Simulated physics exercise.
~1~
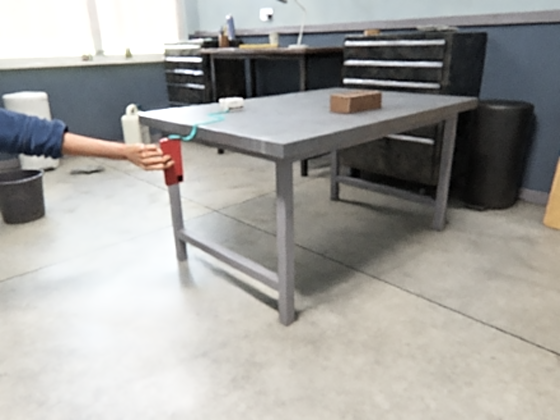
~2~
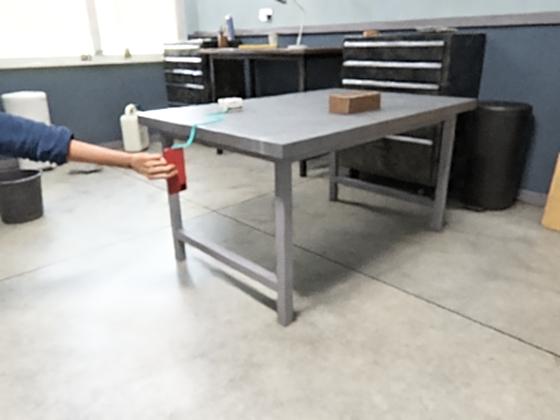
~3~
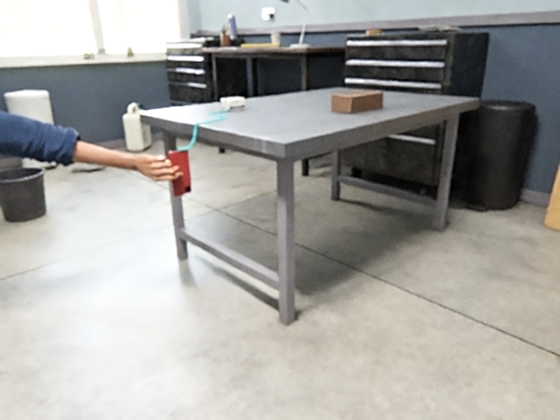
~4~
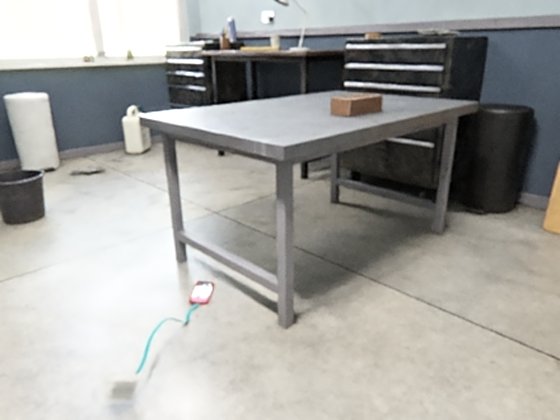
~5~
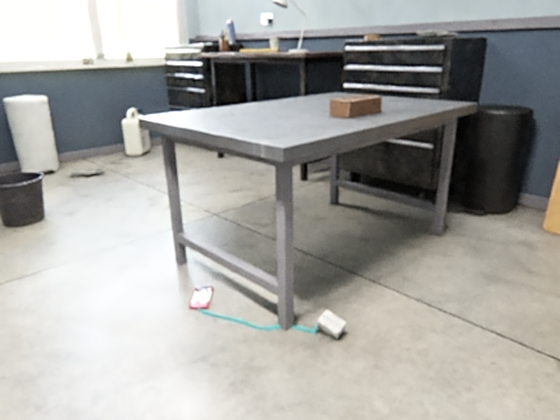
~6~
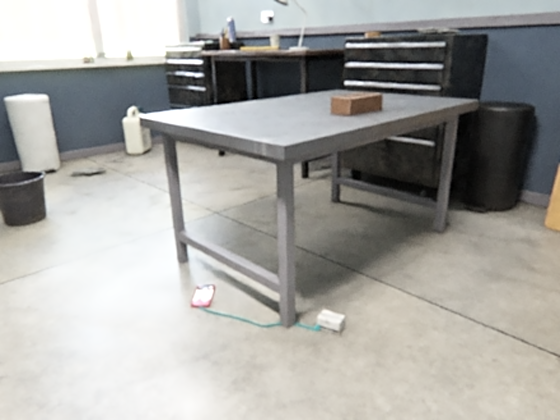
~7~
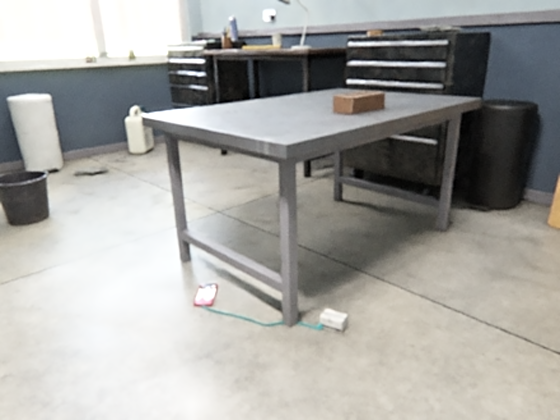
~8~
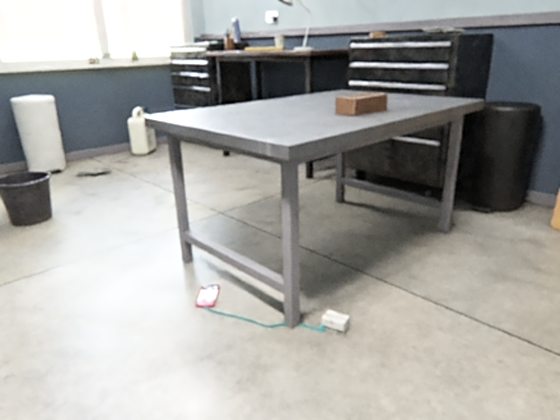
To begin with, a hand reaching in from the left holds a red phone beside the edge of a gray workbench, with a teal ribbon running from it to a small white box on top, near a brick. The hand lets go, and the phone drops to the floor. The ribbon pulls the white box off the bench after it, and the box lands toward the front. The box then moves right across the floor, past the table leg. At the end, phone and box lie still, joined by the ribbon, while the brick remains on the bench.
